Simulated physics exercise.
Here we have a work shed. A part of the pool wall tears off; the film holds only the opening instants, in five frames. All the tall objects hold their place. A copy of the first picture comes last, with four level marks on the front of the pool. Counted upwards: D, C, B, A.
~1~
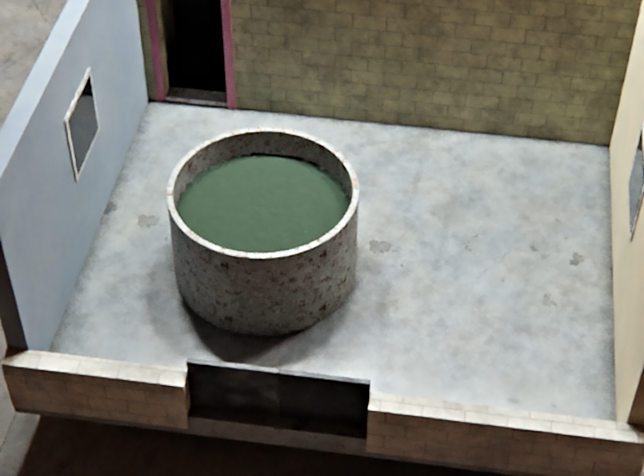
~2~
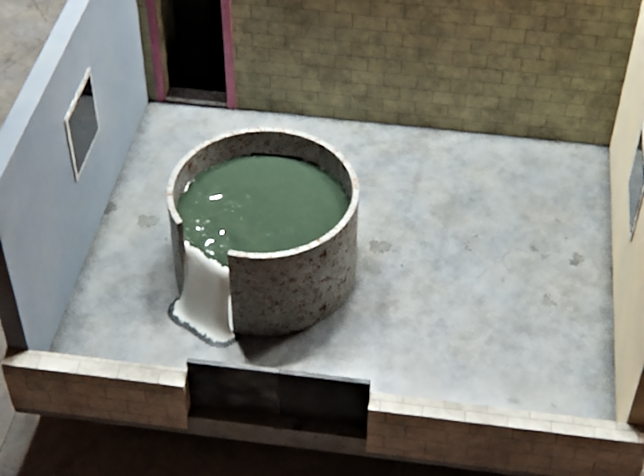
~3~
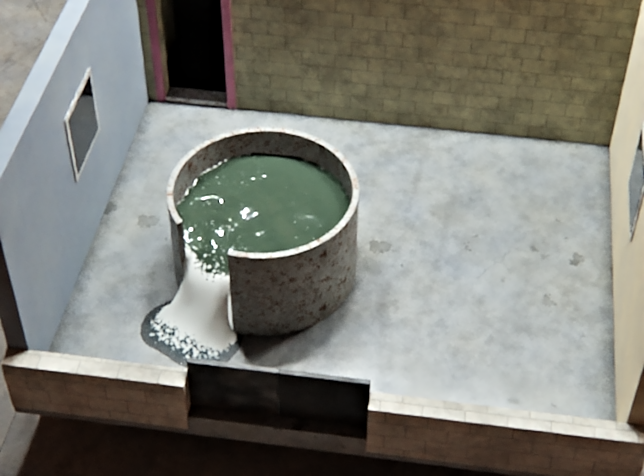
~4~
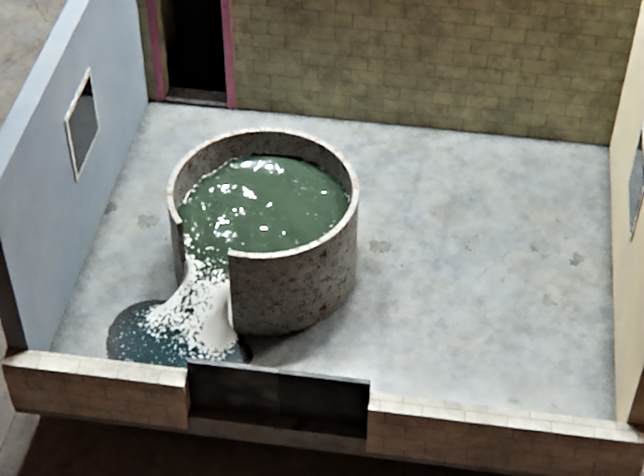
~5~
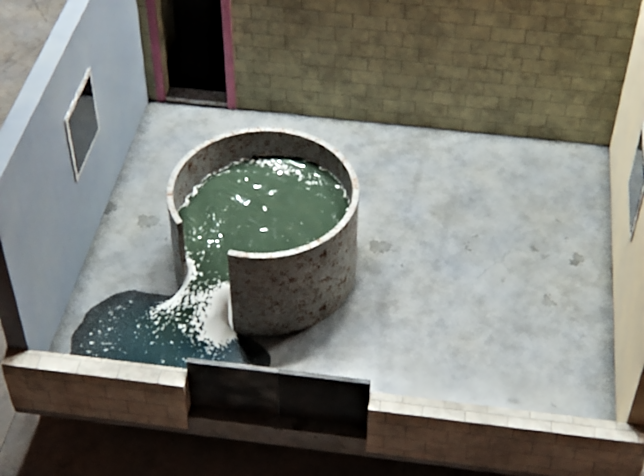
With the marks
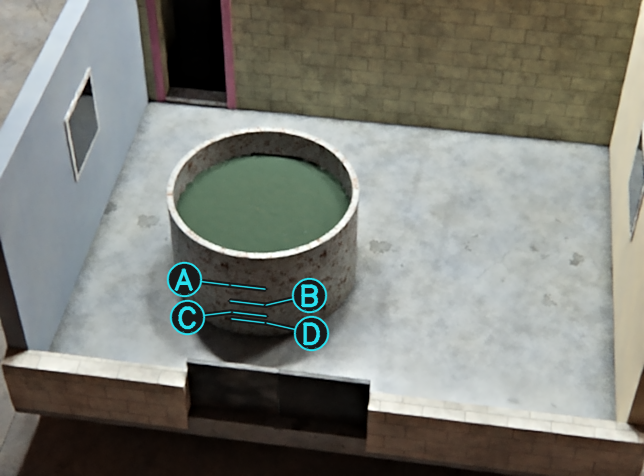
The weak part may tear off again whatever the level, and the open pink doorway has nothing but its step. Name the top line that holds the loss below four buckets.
C.
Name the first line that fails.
B.
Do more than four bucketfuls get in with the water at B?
Yes.
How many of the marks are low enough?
Two.
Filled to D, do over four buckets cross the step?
No.
In cyan, A at (247, 287); B at (247, 303); C at (248, 314); D at (248, 320); from the bottom up D, C, B, A.
For line A, dozens of bucketfuls pour in.
For line B, about 11 bucketfuls get in.
For line C, a bucket or two gets in.
For line D, nothing gets over.
